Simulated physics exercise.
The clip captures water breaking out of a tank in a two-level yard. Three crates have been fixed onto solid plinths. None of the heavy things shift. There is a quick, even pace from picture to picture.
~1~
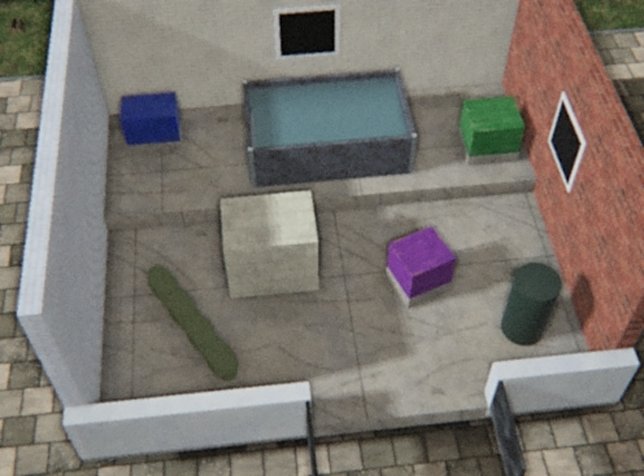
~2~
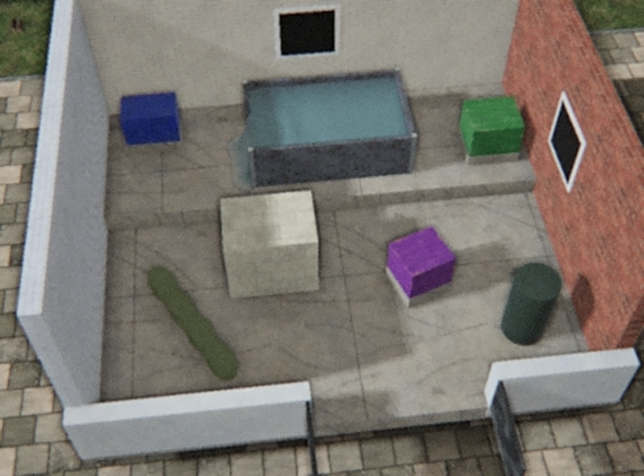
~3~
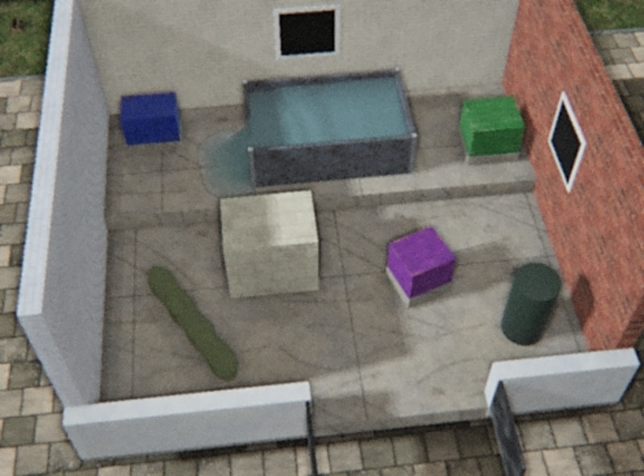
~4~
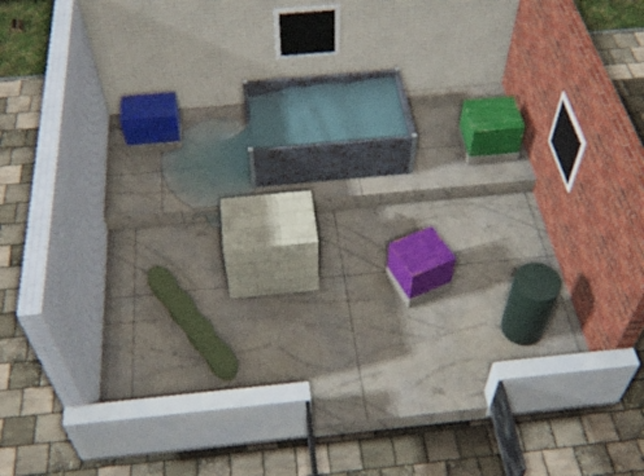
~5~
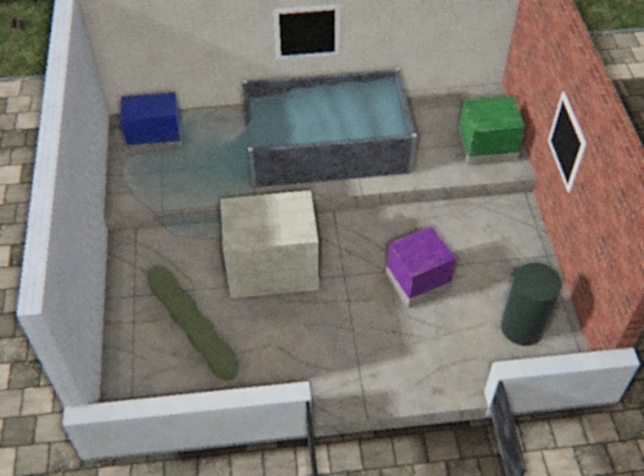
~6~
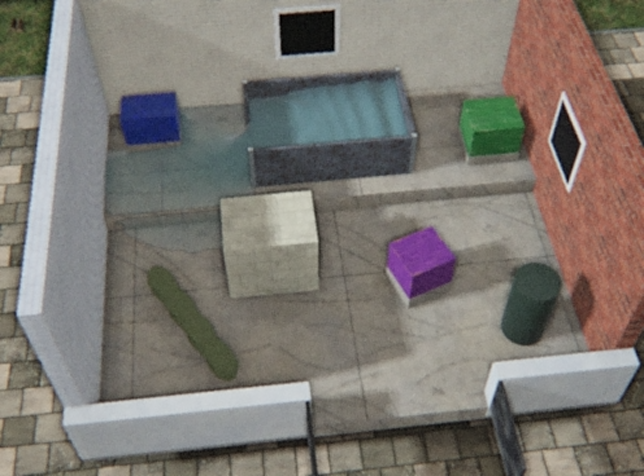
A large walled yard on two levels, with a brick wall at right, is seen from high above by a still camera. A grey tank of blue water stands at the back between a blue box and a green one, with a pale block, purple box, dark green cylinder and long green strip below. Water breaks from the tank's left side and spreads leftward across the upper level.
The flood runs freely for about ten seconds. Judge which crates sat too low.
The green crate was not too low. The blue crate was too low. The purple crate was not too low.
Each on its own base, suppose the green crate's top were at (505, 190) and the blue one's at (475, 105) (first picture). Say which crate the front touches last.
Answer: The one in green.
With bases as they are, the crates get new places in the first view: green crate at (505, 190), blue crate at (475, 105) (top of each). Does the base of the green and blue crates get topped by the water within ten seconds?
In ten seconds the green crate is never reached and the blue crate is never reached.
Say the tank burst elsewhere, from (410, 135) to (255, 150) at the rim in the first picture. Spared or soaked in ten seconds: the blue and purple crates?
In my view the blue crate is never reached, and the purple crate gets reached.
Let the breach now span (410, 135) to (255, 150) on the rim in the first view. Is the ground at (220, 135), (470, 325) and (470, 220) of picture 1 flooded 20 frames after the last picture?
Point by point: Unwetted, drenched, drenched.
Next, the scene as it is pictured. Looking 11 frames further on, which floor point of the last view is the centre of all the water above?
Somewhere near (240, 173).
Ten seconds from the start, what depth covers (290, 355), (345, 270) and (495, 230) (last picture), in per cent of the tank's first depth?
The three come to near 8, 8 and 10 per cent respectively.
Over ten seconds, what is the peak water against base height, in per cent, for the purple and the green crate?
In order: 50% and 60%.
A moment on, water covers 20 % of the floor; the green crate not reached, the blue crate water round its plinth, the purple crate not reached.
Next, water covers 30 % of the floor; the green crate not reached, the blue crate water round its plinth, the purple crate not reached.
Then, water covers 45 % of the floor; the green crate not reached, the blue crate water round its plinth, the purple crate not reached.
Later, water covers 80 % of the floor; the green crate water round its plinth, the blue crate water round its plinth, the purple crate water round its plinth.
In the end, water covers 95 % of the floor; the green crate stayed above the water, the blue crate was topped, the purple crate stayed above the water.
